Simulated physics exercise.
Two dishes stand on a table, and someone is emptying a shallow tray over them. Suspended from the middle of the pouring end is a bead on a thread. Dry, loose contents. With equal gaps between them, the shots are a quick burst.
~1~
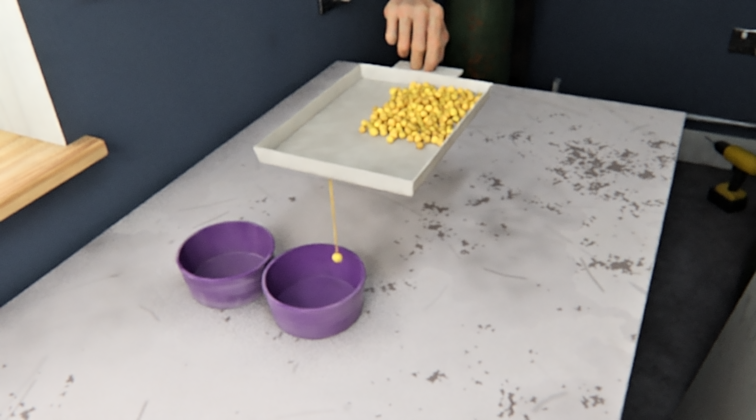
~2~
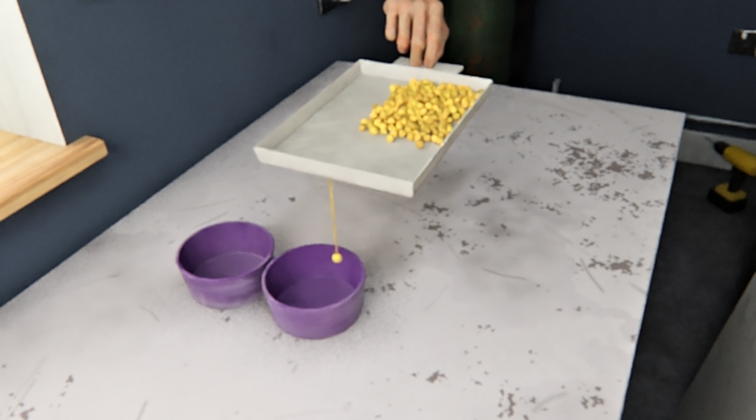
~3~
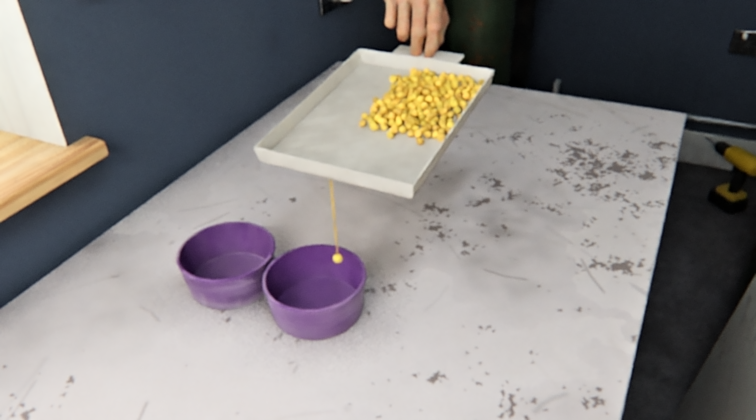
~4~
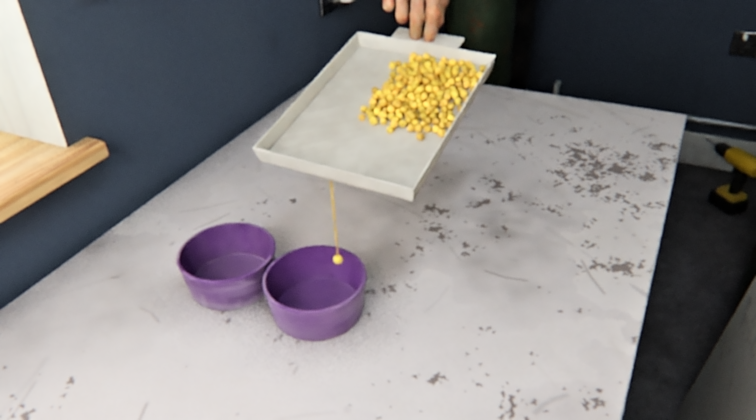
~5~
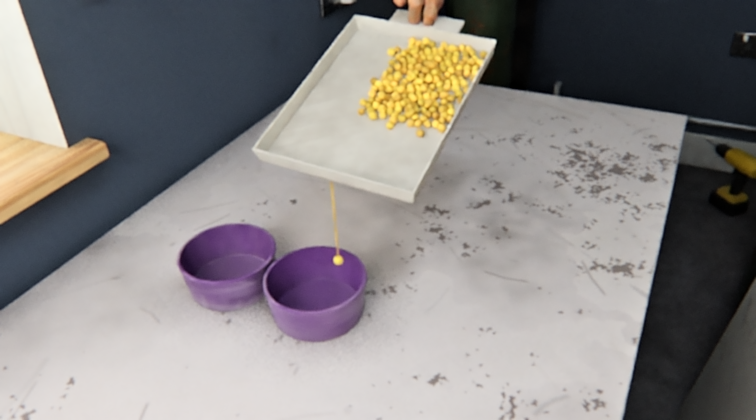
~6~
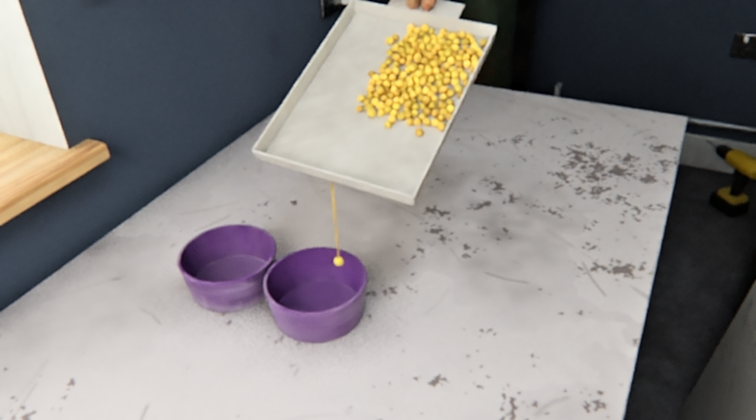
A pale shallow tray heaped with small yellow pieces rose at its far end, lifted by a hand, tilting steadily toward two purple bowls, while the pieces spread slightly and the threaded bead hung almost still.
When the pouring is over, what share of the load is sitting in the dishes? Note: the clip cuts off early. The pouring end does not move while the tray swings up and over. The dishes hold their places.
The catch is going to fall below what is lost.
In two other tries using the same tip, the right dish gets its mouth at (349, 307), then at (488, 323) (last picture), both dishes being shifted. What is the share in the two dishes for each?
You'd get 70 in a hundred first and 60 in a hundred after that.
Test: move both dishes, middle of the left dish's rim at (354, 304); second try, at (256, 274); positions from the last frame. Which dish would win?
In the first try it's the one on the left, and in the second it's the one on the right.
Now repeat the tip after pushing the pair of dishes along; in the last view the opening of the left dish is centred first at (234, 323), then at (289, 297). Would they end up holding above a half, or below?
Short of half and then the bulk of it.
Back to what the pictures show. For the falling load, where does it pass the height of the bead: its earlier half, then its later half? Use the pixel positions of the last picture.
I'd say around (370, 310) at first, then around (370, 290).
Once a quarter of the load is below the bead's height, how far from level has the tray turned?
80° or so.
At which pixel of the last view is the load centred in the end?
Once nothing moves, the middle sits near (362, 359).
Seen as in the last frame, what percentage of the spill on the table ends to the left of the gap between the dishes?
I'd say some 10 in a hundred.
Soon, tray tipped steeply; most on the tray; a small part outside both; about a quarter in the air.
A while on, tray tipped past a quarter turn; about half on the tray; a stray few in the right dish; about half outside both; a small part in the air.
Towards the end, tray tipped past a quarter turn; about a quarter in the right dish; most outside both.
Finally, tray tipped past a quarter turn; about a quarter in the right dish; none in the left dish; most outside both.
